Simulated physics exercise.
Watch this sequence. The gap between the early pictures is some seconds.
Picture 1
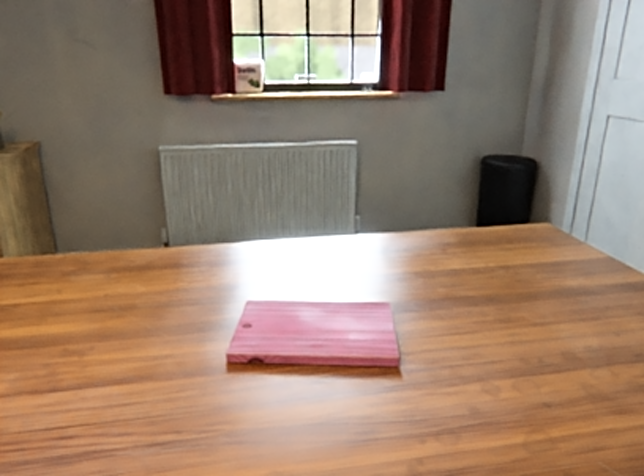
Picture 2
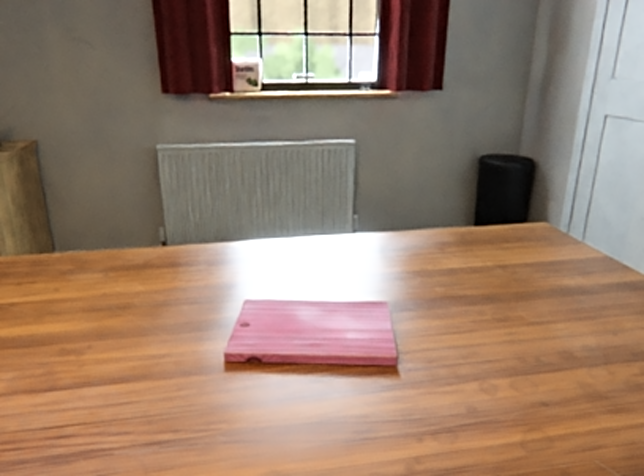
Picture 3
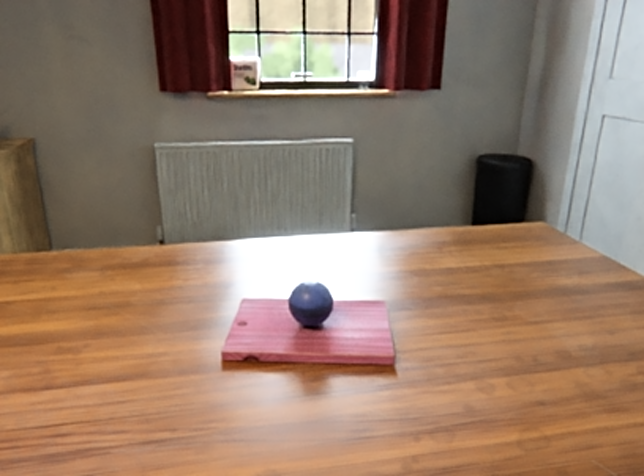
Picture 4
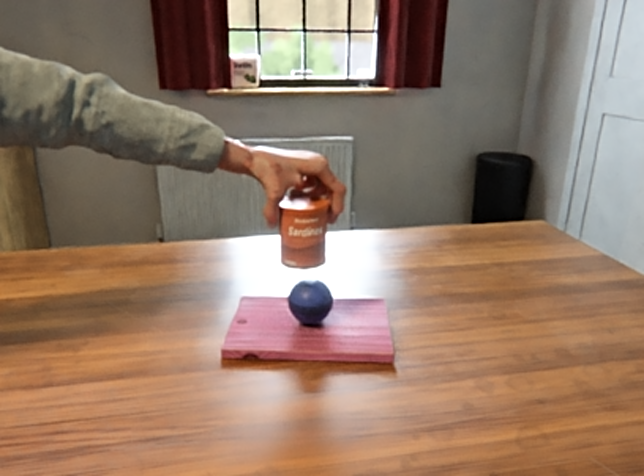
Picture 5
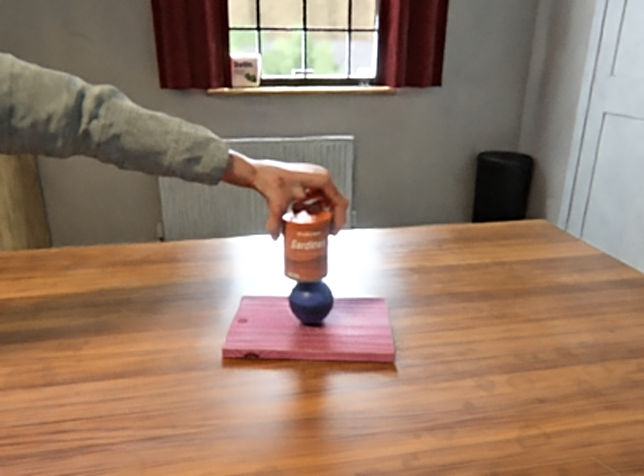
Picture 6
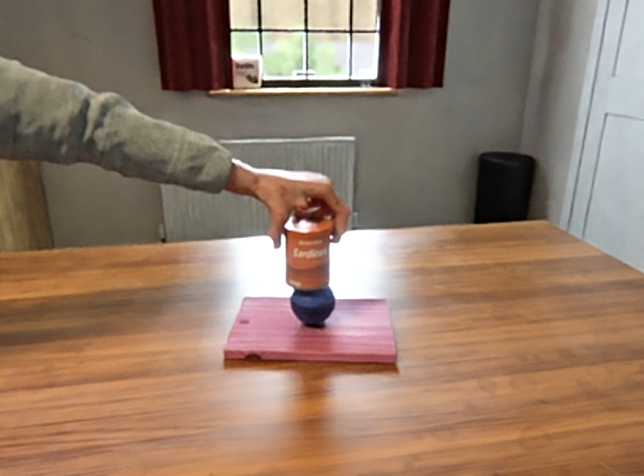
The video shows a pink board lying on a wooden table, then a dark blue ball resting on it. A hand reaches in from the left holding an orange tin and lowers it onto the top of the ball.
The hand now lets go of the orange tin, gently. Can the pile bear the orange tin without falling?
It is going to drop something.
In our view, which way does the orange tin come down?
It ends up further left.
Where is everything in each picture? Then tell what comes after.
The last thing is not in view yet; pink board (316, 330), in the first frame.
The last thing is not in view yet; pink board (313, 329), in the second frame.
The last thing is not in view yet; pink board (311, 328), in the third frame.
Still above its spot; orange tin (303, 232); pink board (310, 326), in the fourth frame.
Still above its spot; orange tin (306, 244); pink board (311, 325), in the fifth frame.
In place under the hand; orange tin (308, 253); pink board (313, 326), in the sixth frame.
Then, 0.50 s after the last picture, orange tin now fallen.
Then, 0.80 s after the last picture, things are still on the move.
At rest, fallen, orange tin; the other 2 in place. Seen from the same camera at the end, orange tin near (182, 311). The pile comes apart.
